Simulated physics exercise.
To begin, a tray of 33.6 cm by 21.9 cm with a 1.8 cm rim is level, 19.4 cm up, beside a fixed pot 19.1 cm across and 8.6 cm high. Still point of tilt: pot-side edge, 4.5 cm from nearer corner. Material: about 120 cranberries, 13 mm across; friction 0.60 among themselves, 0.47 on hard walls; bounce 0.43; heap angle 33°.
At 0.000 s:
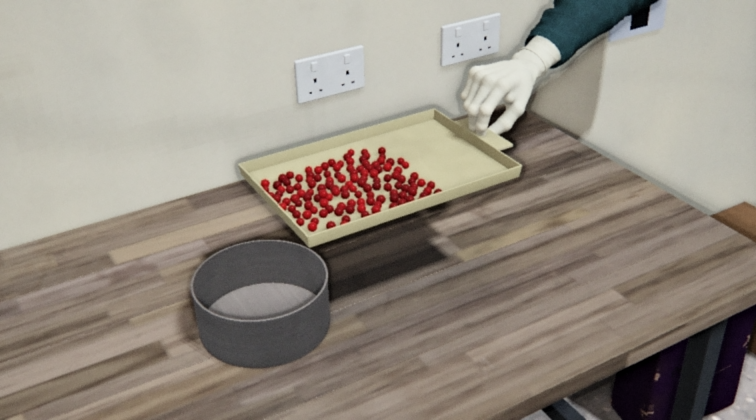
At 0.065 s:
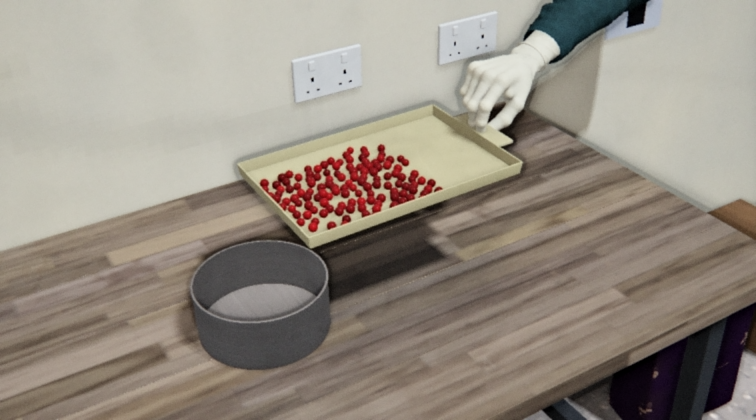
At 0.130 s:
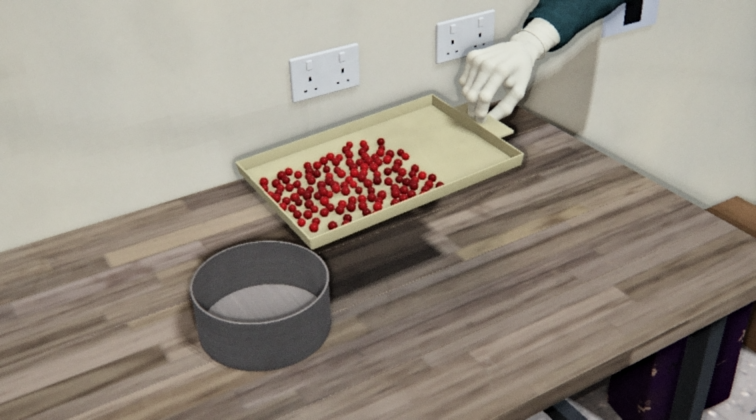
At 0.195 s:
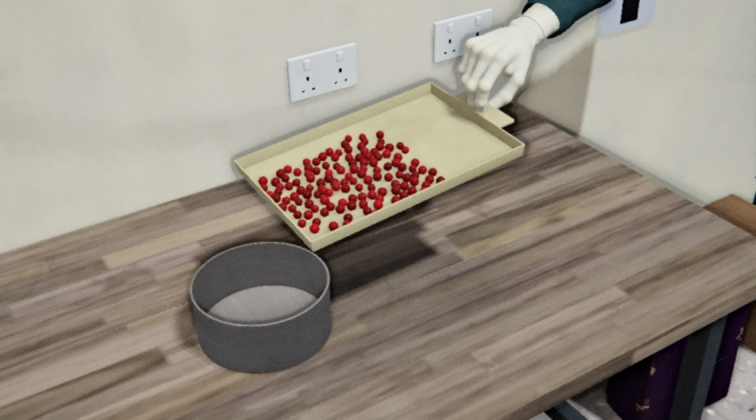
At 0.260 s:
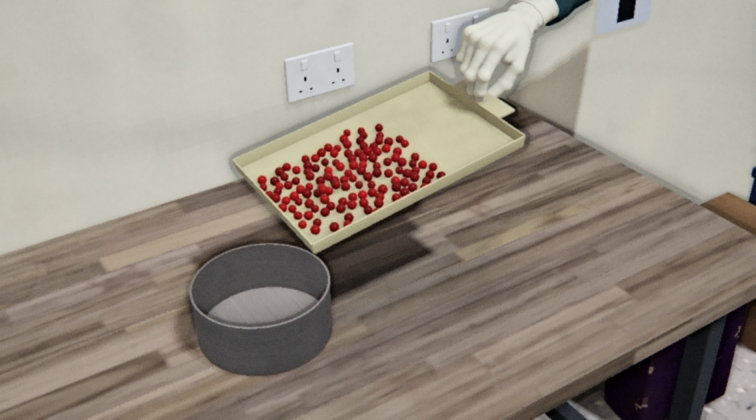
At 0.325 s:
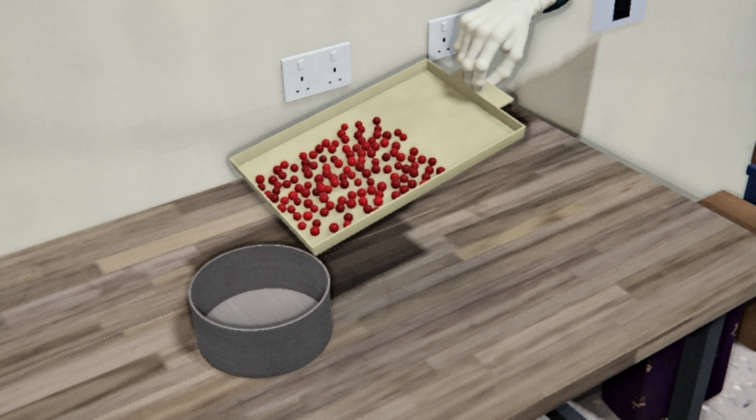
A white-gloved hand gradually lifts one end of a tray of red berries.
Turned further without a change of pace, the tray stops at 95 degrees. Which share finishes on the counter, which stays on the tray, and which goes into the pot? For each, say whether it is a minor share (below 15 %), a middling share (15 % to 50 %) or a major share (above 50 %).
At the end, counter: The majority; tray: A small amount; pot: A medium amount.
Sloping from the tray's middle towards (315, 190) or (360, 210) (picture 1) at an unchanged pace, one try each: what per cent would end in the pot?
I'd put it at roughly 85 per cent for the first tilt and roughly 5 per cent for the second.
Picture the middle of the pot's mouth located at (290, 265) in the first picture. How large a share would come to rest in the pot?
About 0 per cent.
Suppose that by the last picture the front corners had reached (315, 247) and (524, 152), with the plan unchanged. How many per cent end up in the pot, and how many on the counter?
Pot: 0, counter: 100.
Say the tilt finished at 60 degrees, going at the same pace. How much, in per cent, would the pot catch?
In that case some 0 per cent.
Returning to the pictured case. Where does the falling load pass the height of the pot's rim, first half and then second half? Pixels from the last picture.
I'd mark about (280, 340) for the first half and about (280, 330) for the second.
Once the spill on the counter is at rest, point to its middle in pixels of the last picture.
(274, 408).
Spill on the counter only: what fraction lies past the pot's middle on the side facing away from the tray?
Roughly 80 per cent.
After 1.12 s, tilt 51 degrees; the tray holds 100 %, the pot 0 %.
After 1.64 s, tilt 76 degrees; the tray holds 100 %, the pot 0 %.
After 2.23 s, tilt 95 degrees; the tray holds 10 %, the pot 20 %.
In the end, at 3.1 s, counter 65 %, tray 5 %, pot 30 %.
